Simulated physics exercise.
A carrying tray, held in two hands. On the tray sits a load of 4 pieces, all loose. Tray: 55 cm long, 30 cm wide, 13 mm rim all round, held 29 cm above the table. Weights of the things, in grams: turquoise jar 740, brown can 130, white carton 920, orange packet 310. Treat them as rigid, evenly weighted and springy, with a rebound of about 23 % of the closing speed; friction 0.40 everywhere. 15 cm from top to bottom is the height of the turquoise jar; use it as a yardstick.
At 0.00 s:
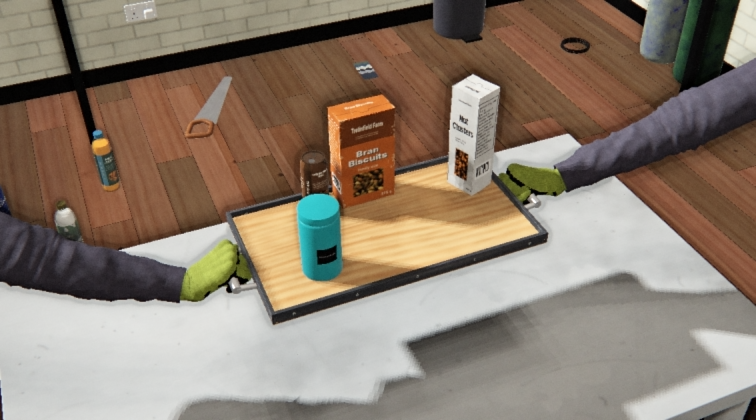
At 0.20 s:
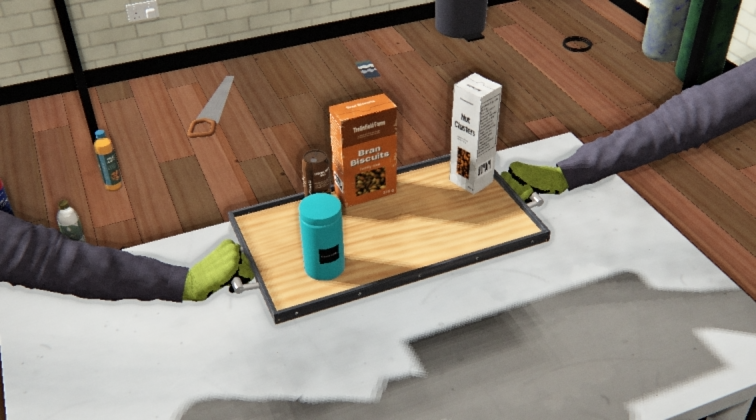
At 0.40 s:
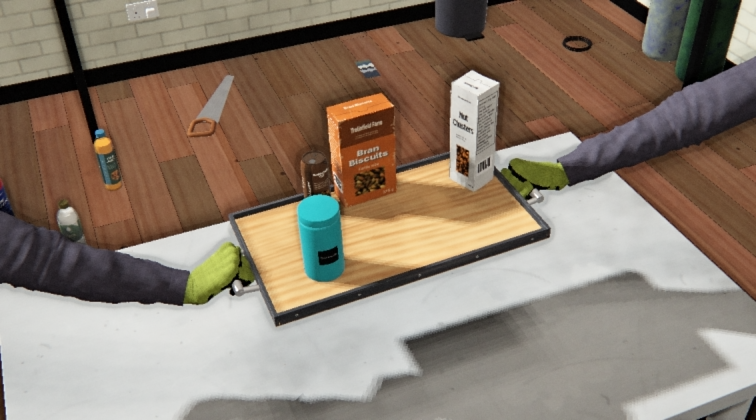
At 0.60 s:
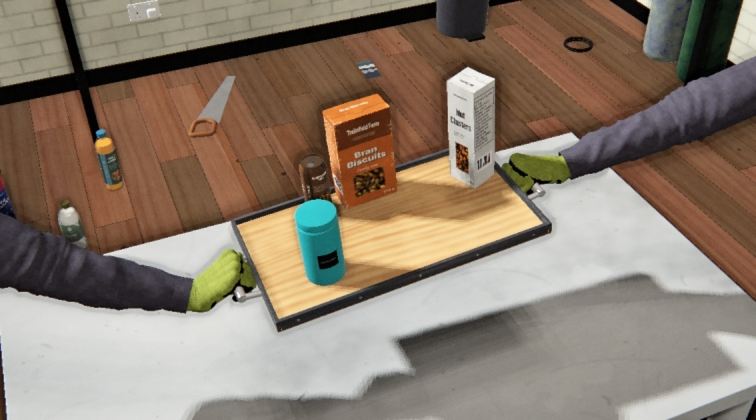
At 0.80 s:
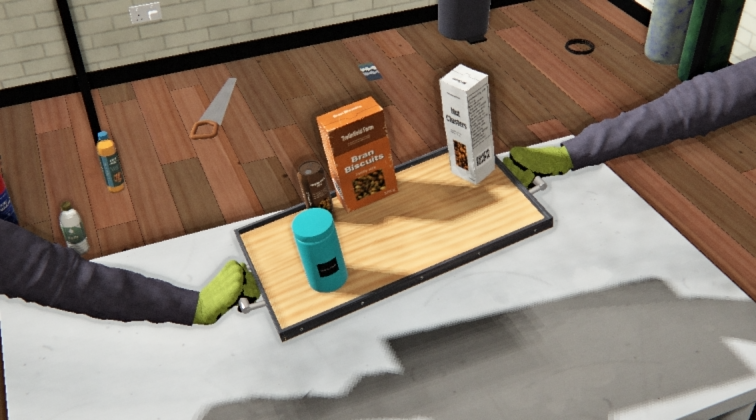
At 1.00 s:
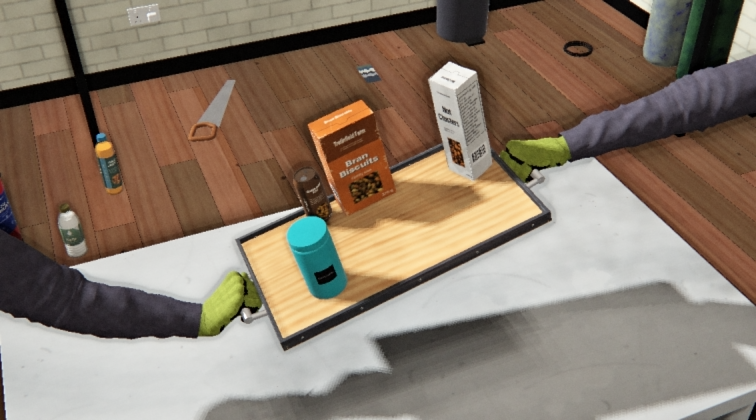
A wooden tray carrying a turquoise jar, a brown can, an orange packet and a white carton stayed level at first, then two gloved hands tilted it gradually, its left side lowering above the table.
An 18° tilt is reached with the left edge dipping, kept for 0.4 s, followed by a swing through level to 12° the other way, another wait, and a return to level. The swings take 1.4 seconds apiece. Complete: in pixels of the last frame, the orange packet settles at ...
... near (365, 156).
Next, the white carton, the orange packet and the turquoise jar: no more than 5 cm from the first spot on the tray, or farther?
First, the white carton is moved away; second, the orange packet stays in its position; third, the turquoise jar stays in its position.
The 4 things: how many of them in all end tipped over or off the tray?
That gives 1.
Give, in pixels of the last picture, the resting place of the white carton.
You'll see it about at (375, 221) in the last picture.
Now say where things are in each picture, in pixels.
The first frame shows tray level; orange packet (362, 153); turquoise jar (320, 238).
The second frame shows tray level; white carton (475, 135); turquoise jar (323, 237).
The third frame shows tray at 2°, left edge down; brown can (316, 182); white carton (473, 133).
The fourth frame shows tray at 5°, left edge down; turquoise jar (321, 243); brown can (316, 185).
The fifth frame shows tray at 9°, left edge down; white carton (468, 126); turquoise jar (320, 251).
The sixth frame shows tray at 13°, left edge down; orange packet (354, 160); brown can (313, 196).
Around 1.70 s, tray at 18°, left edge down; white carton tipped 44° against what carries it.
Around 2.10 s, tray at 17°, left edge down; white carton on its side; turquoise jar shifted 2 cm.
Around 3.10 s, tray at 11°, right edge down; white carton on its side; turquoise jar shifted 2 cm.
Finally (5.5 s), on their side or leaning hard on the tray, white carton; the other 3 still in place (within 5 cm). Final places as that camera would see them, orange packet near (365, 156).
